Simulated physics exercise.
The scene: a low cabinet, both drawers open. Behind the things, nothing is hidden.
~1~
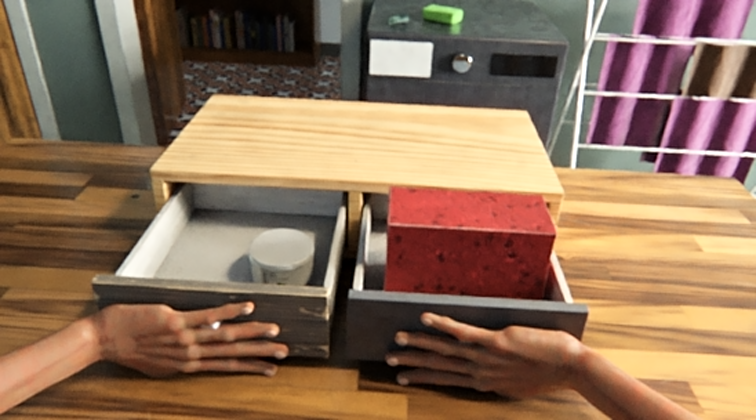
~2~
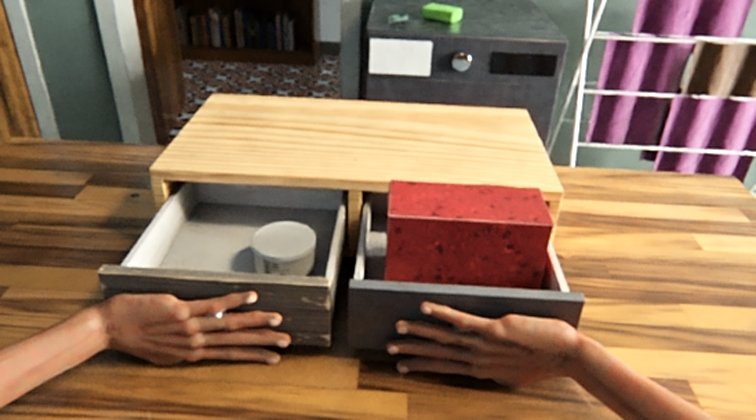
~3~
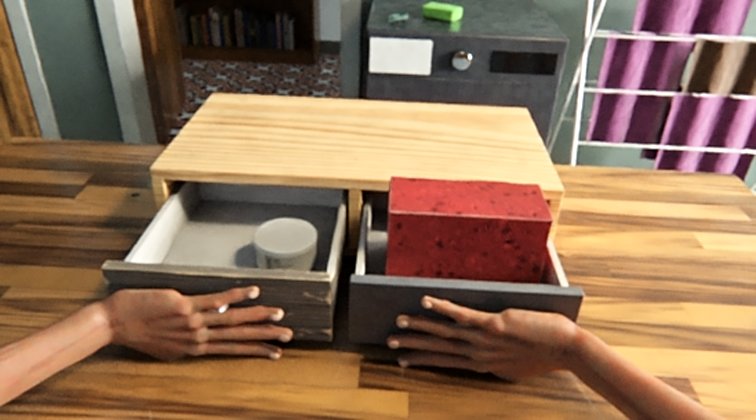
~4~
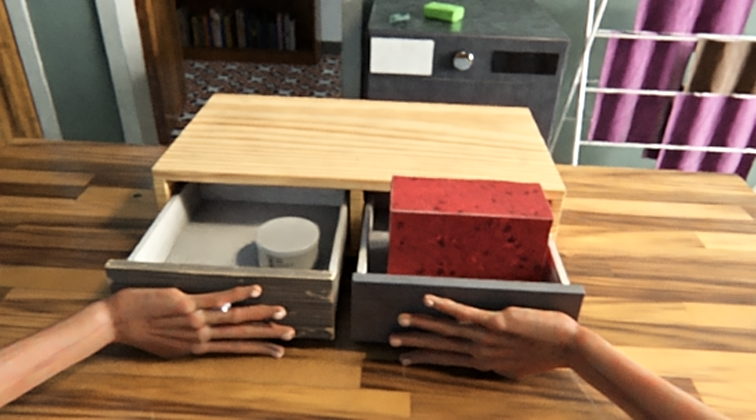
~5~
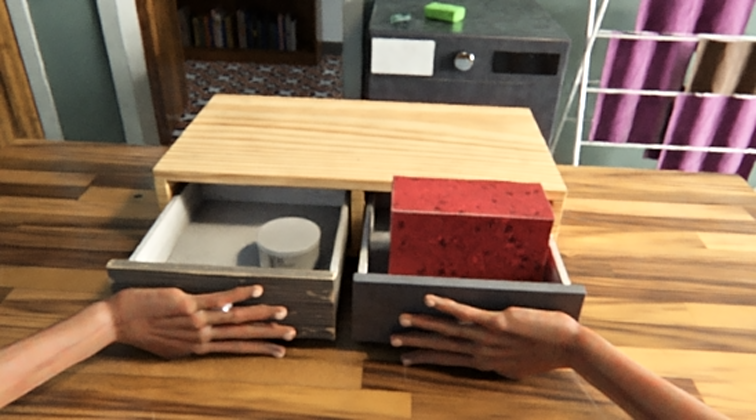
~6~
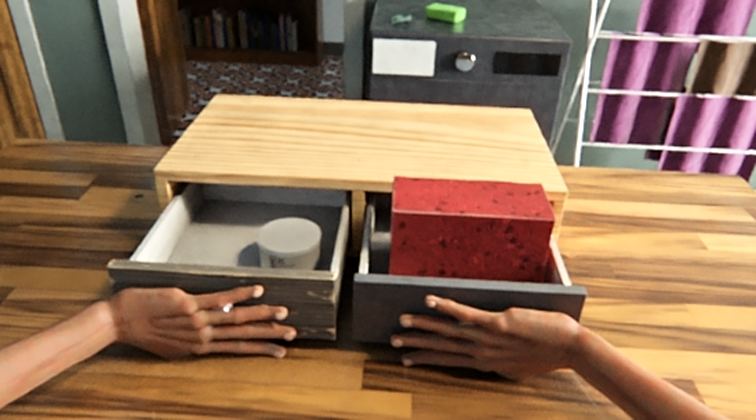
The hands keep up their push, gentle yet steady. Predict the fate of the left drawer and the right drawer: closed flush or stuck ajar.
In order: The left drawer will most likely be fully home; the right drawer will most likely fall short of home.
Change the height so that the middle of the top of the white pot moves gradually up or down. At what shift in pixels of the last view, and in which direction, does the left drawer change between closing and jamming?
Roughly 24 pixels upward.
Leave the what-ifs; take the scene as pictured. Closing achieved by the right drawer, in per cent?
It comes to rest at close to 10 per cent, I'd say.
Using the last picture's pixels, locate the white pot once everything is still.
Its middle is close to (312, 179).
Then, 0.32 s past the last view, left drawer starting in; right drawer starting in.
Then, 0.56 s past the last view, left drawer about half in; right drawer stopped, still ajar.
Then, 0.76 s past the last view, left drawer nearly in; right drawer stopped, still ajar.
Finally, the left drawer closes; the right drawer jams.
